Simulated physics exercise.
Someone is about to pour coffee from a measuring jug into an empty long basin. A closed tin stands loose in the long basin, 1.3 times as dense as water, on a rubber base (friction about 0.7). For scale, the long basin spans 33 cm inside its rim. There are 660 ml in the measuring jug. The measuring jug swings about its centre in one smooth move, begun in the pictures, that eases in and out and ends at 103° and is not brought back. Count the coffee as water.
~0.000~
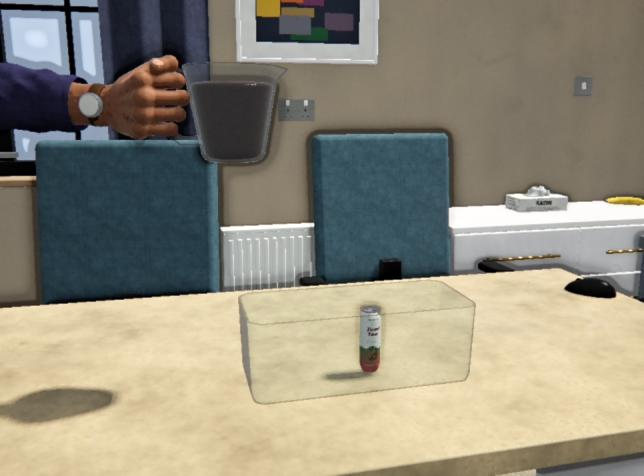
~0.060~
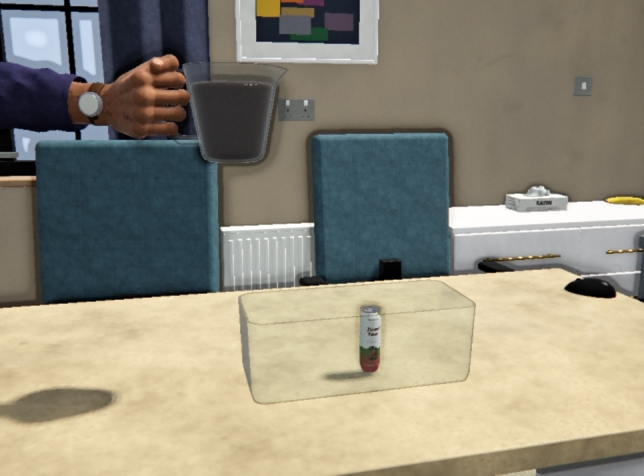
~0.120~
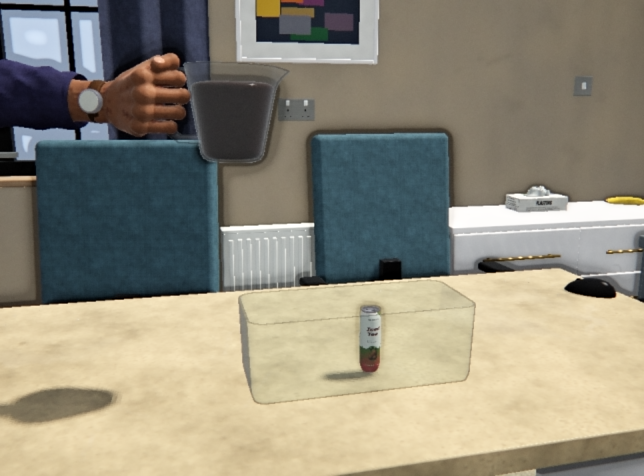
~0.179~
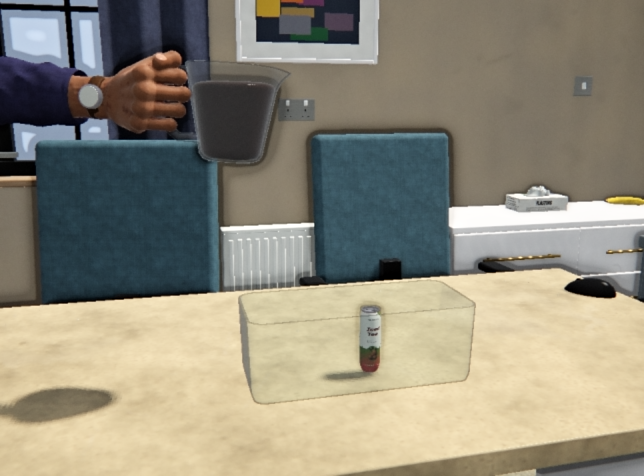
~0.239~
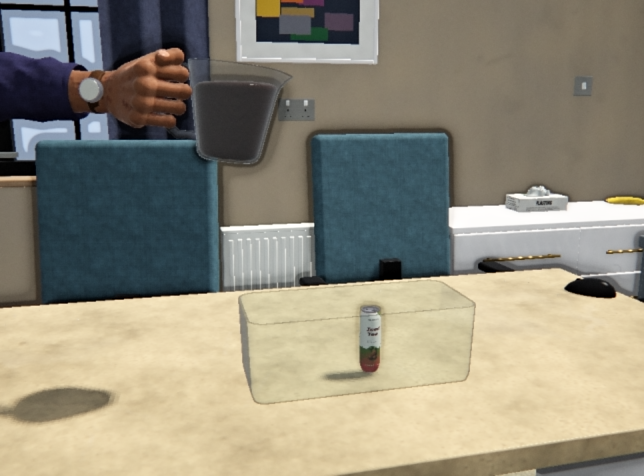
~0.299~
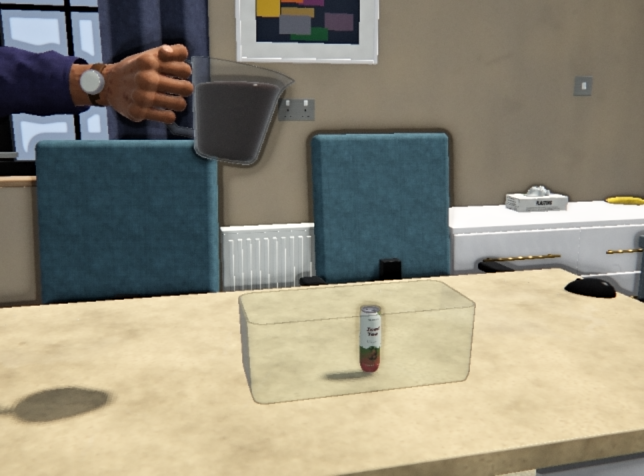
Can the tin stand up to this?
The tin goes over.
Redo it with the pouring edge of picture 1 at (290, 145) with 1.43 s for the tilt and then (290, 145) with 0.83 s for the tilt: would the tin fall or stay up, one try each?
First it keeps standing; then it stays up.
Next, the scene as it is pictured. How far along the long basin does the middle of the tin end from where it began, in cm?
About 8.5 cm.
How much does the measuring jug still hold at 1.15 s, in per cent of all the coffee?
Near 22 in a hundred.
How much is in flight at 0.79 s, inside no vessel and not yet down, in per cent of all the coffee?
Near 20 in a hundred.
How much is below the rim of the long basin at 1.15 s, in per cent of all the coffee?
About 48 per cent.
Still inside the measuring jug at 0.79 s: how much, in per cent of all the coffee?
Near 78 in a hundred.
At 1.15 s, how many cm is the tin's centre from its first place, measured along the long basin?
Some 1 cm.
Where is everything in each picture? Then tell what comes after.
It leans 0°; its right rim is at (288, 69); the coffee meets the walls at (189, 84) and (272, 85); the long basin's rim runs from (243, 310) to (458, 293); the tin's top is at (371, 312), in the first frame.
It leans 0°; its right rim is at (288, 69); the coffee meets the walls at (190, 84) and (272, 85), in the second frame.
It leans 2°; its right rim is at (289, 71); the coffee meets the walls at (190, 84) and (273, 86), in the third frame.
It leans 4°; its right rim is at (291, 73); the coffee meets the walls at (191, 84) and (274, 87), in the fourth frame.
It leans 7°; its right rim is at (293, 76); the coffee meets the walls at (194, 84) and (276, 87), in the fifth frame.
It leans 11°; its right rim is at (295, 80); the coffee meets the walls at (195, 85) and (280, 87), in the sixth frame.
Then, 0.79 s in, the tilt is 60° and 78 per cent is still to pour; the tin stands where it began.
Then, 1.15 s in, the tilt is 93° and 21 per cent is still to pour; the tin stands where it began.
Then, 1.52 s in, the tilt is 103° and 0 per cent is still to pour; the tin lies on its side.
Then, 1.93 s in, the tilt is 103° and 0 per cent is still to pour; the tin lies on its side.
Finally, the tin lies on its side.
